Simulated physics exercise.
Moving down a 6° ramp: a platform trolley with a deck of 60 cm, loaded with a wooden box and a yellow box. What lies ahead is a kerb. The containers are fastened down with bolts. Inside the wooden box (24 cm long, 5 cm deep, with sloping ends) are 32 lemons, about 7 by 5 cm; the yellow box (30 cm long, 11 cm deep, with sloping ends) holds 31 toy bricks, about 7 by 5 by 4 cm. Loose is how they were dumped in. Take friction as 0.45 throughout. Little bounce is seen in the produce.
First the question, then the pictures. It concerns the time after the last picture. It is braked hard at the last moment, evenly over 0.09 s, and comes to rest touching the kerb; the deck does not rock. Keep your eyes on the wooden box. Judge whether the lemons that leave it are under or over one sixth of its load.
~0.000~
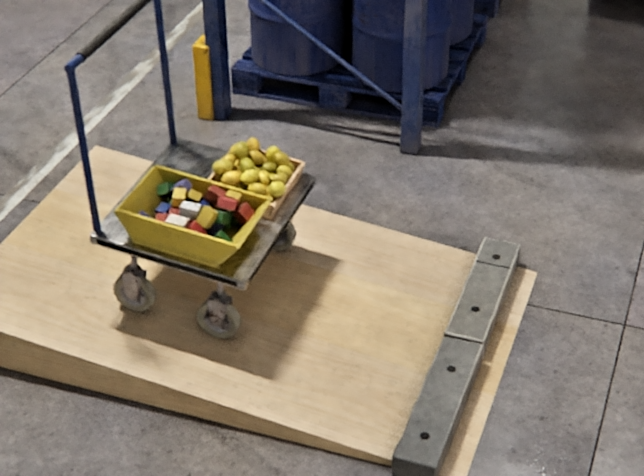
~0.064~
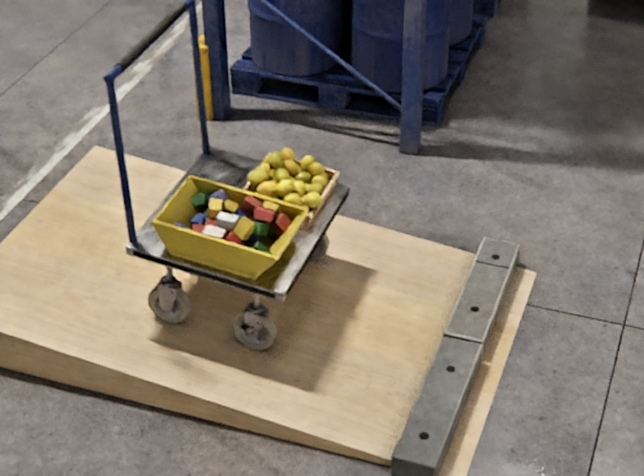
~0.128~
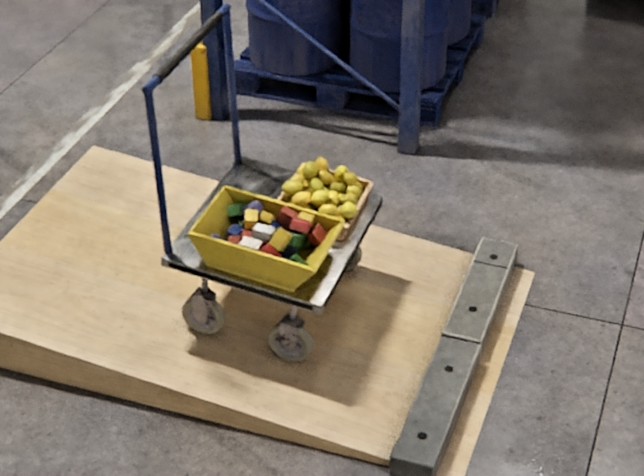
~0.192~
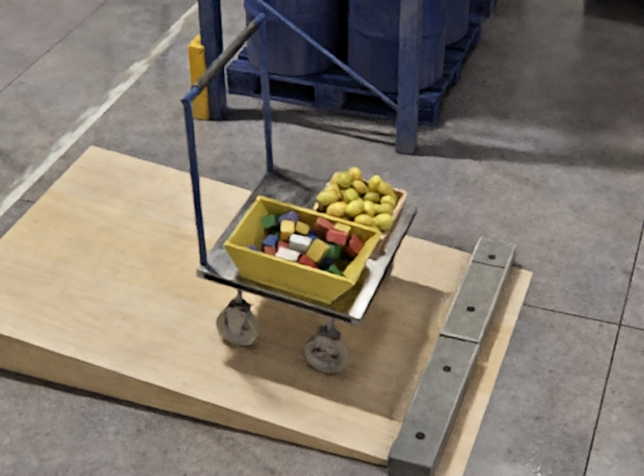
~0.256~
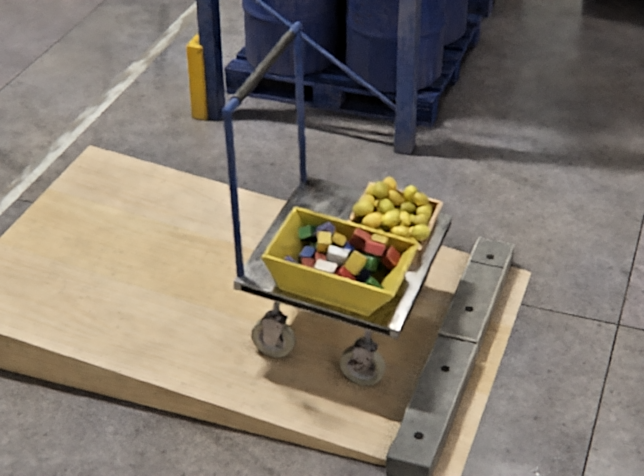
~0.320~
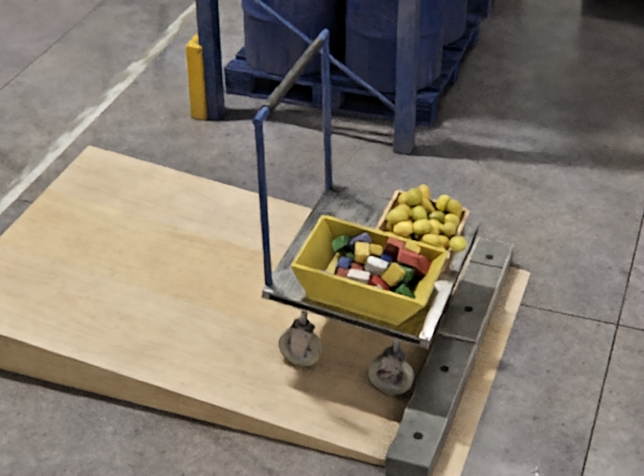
Loss overshoots a sixth.
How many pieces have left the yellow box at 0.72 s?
At that moment the yellow box count out stands near 1.
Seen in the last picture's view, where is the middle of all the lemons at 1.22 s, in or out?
Near (447, 231).
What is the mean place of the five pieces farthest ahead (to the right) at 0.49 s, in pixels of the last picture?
I'd say near (515, 254).
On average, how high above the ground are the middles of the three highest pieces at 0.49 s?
On average roughly 54 centimetres up.
After 0.37 s, the wooden box is down by 2 of 32 and the yellow box has all 31.
After 0.49 s, the wooden box is down by 6 of 32 and the yellow box has all 31.
After 0.72 s, the wooden box is down by 10 of 32 and the yellow box is down by 1 of 31.
Final count (at 1.22 s), the wooden box is down by 10 of 32 and the yellow box is down by 1 of 31. Asked share, 10 of 32, 31 per cent.
